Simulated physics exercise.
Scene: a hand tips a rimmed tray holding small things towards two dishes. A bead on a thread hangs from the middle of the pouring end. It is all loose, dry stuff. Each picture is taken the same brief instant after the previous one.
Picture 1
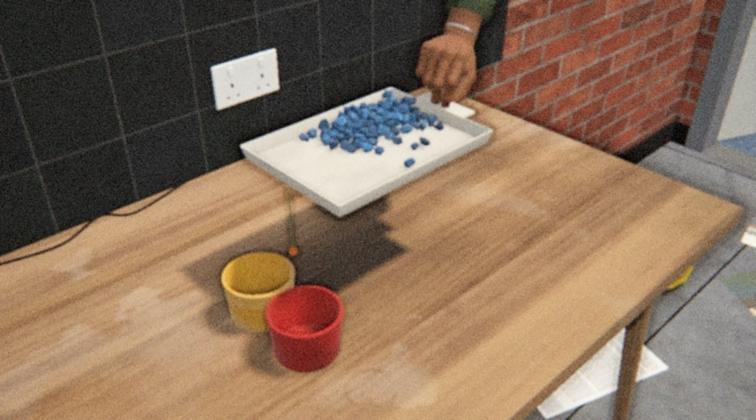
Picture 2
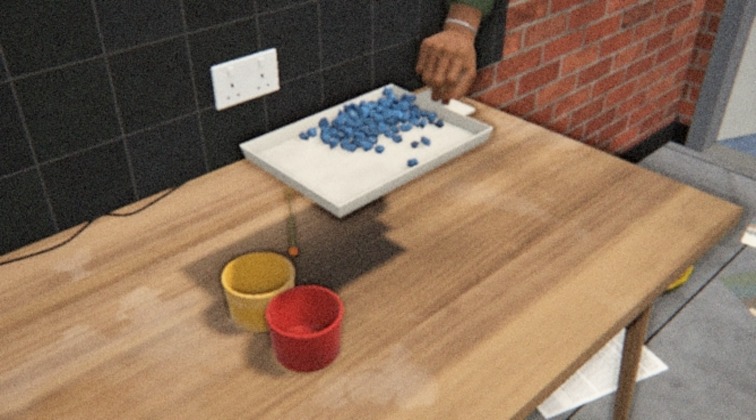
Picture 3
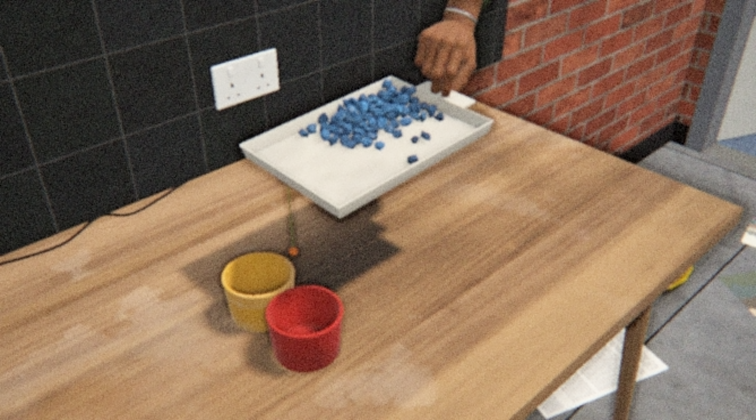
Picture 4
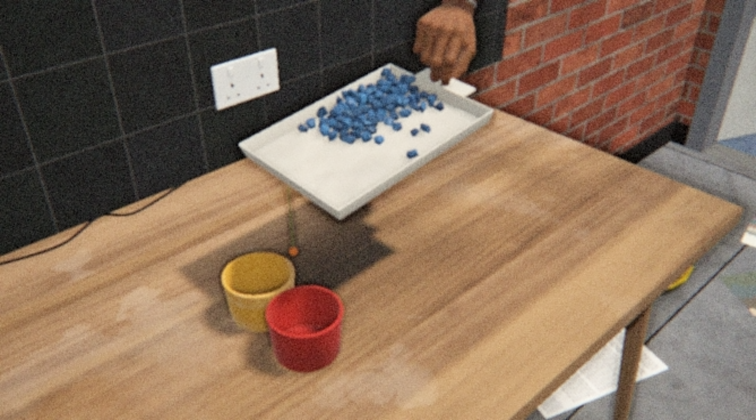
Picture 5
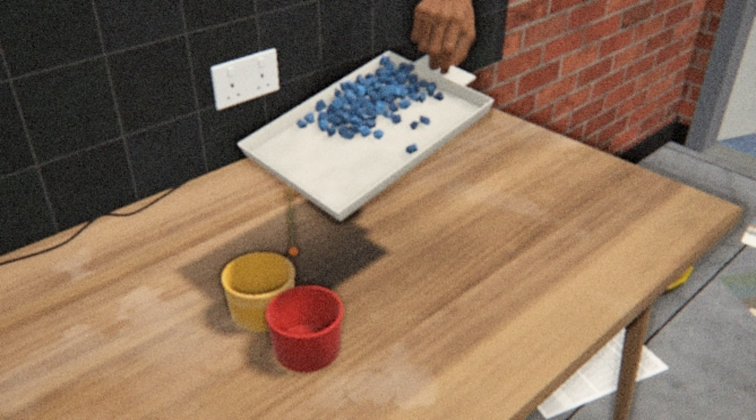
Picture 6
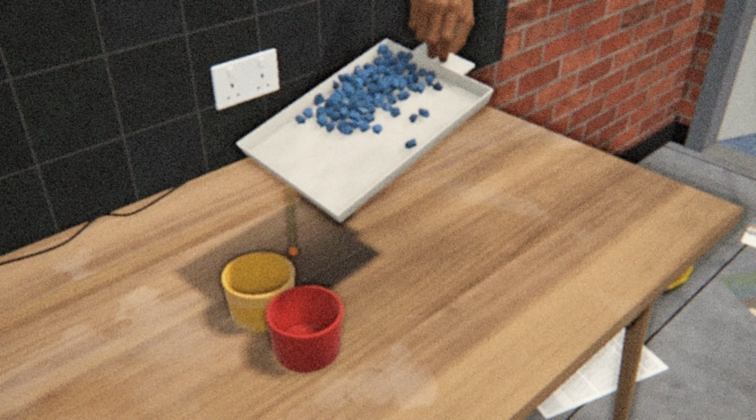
A hand with a pale band at the wrist grips the far end of a white rimmed tray holding a cluster of small blue stones, above a wooden table seen from above at an angle, against black tiles and red brick. A yellow dish and a red dish sit below at left, near a small orange bead. The hand slowly raises the tray's far end, tilting it gradually, while the camera stays still.
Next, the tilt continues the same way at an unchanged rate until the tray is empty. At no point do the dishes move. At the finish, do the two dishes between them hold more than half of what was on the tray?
Yes.
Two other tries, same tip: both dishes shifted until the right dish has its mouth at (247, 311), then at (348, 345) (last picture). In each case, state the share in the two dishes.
20 and 50 in a hundred.
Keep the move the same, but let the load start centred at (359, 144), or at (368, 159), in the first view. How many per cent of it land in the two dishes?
Around 80 percent the first time and around 90 percent the second time.
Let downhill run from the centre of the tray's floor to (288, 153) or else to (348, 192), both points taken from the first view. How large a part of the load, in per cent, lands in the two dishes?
0 and 50 per cent, in that order.
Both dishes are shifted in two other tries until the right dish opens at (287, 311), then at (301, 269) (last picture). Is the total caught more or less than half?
Well, the bulk the first time and the minor share the second time.
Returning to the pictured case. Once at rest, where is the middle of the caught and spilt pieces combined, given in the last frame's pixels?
Somewhere close to (301, 338) in the last picture.
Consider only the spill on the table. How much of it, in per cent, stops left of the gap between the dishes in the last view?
Near 50 in a hundred.
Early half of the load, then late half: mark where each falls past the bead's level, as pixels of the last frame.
The opening part goes through (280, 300); what follows goes through (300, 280).
Just after the last frame, tray tipped steeply; the larger part on the tray; roughly a quarter in the air.
A moment on, tray tipped past a quarter turn; roughly a quarter on the tray; roughly a third in the right dish; about a tenth in the left dish; roughly a quarter outside both; just a few in the air.
Further on, tray tipped past a quarter turn; roughly half in the right dish; roughly a quarter in the left dish; roughly a quarter outside both.
When it is over, tray tipped past a quarter turn; roughly half in the right dish; roughly a quarter in the left dish; roughly a quarter outside both.
